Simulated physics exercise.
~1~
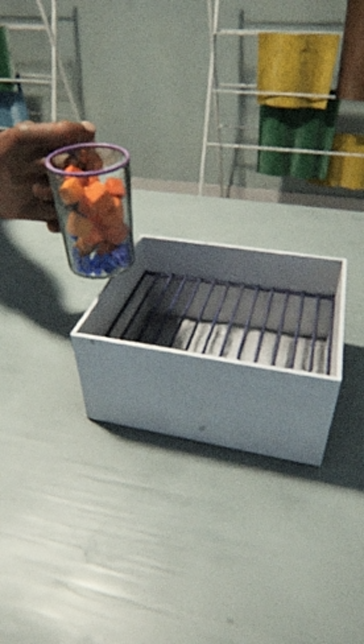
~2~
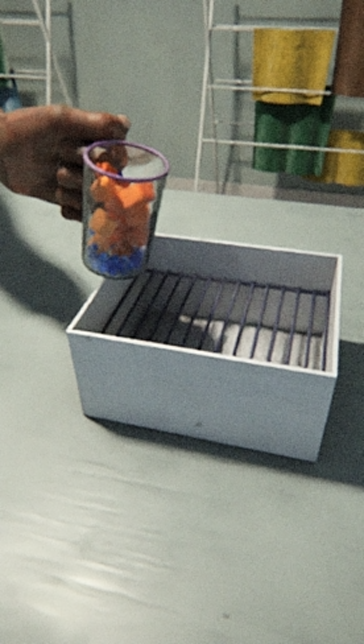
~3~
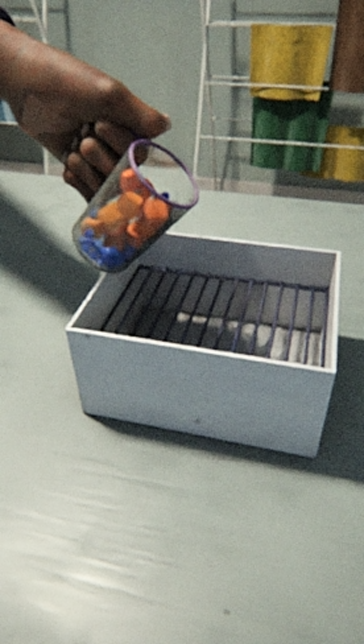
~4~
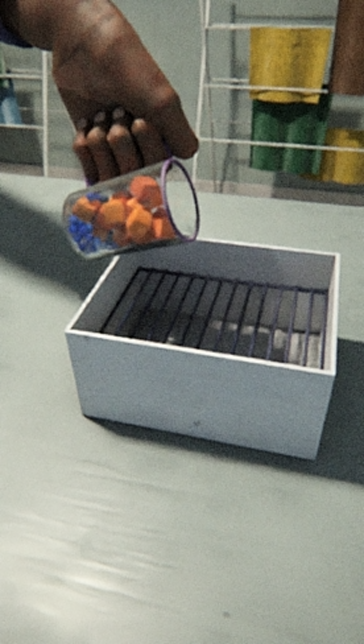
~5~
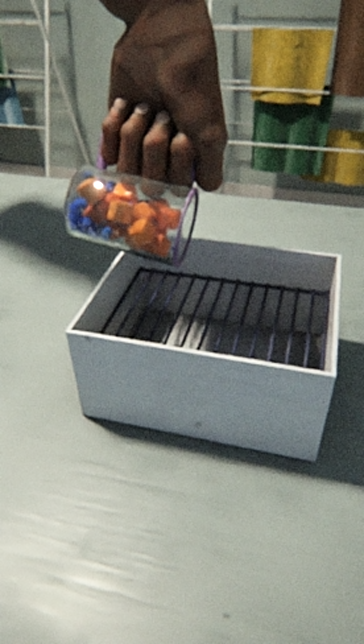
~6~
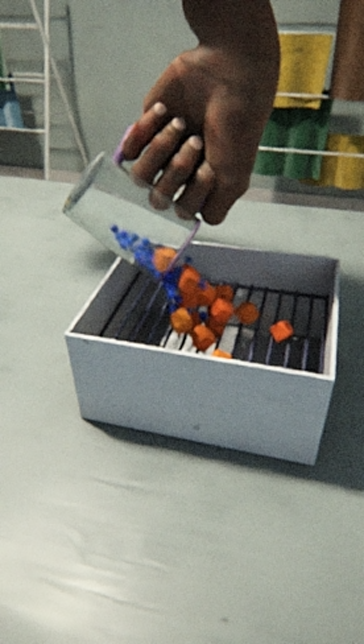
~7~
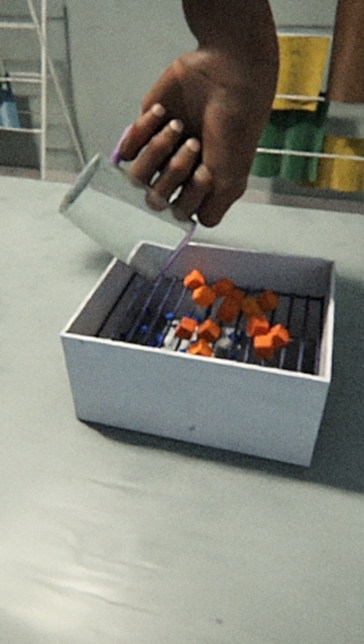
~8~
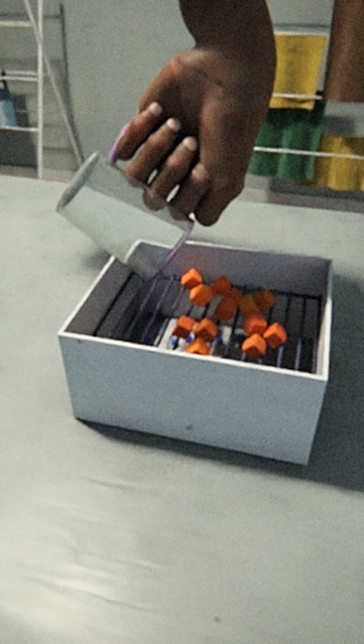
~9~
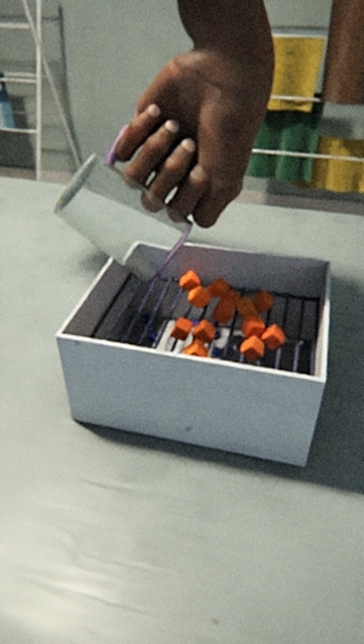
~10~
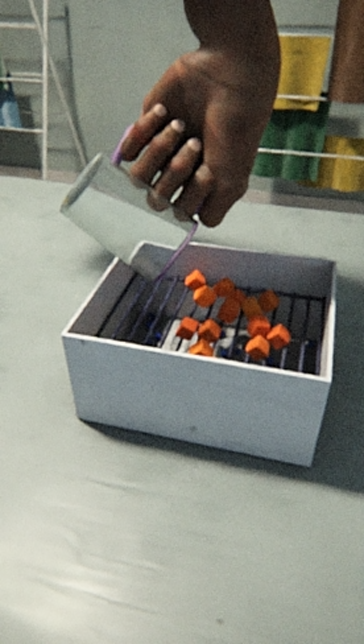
A hand carried a clear cup of orange and blue bits rightward over an open box with a wire grille and tipped it until everything poured out; the orange chunks stayed on the wires while the blue bits dropped through.
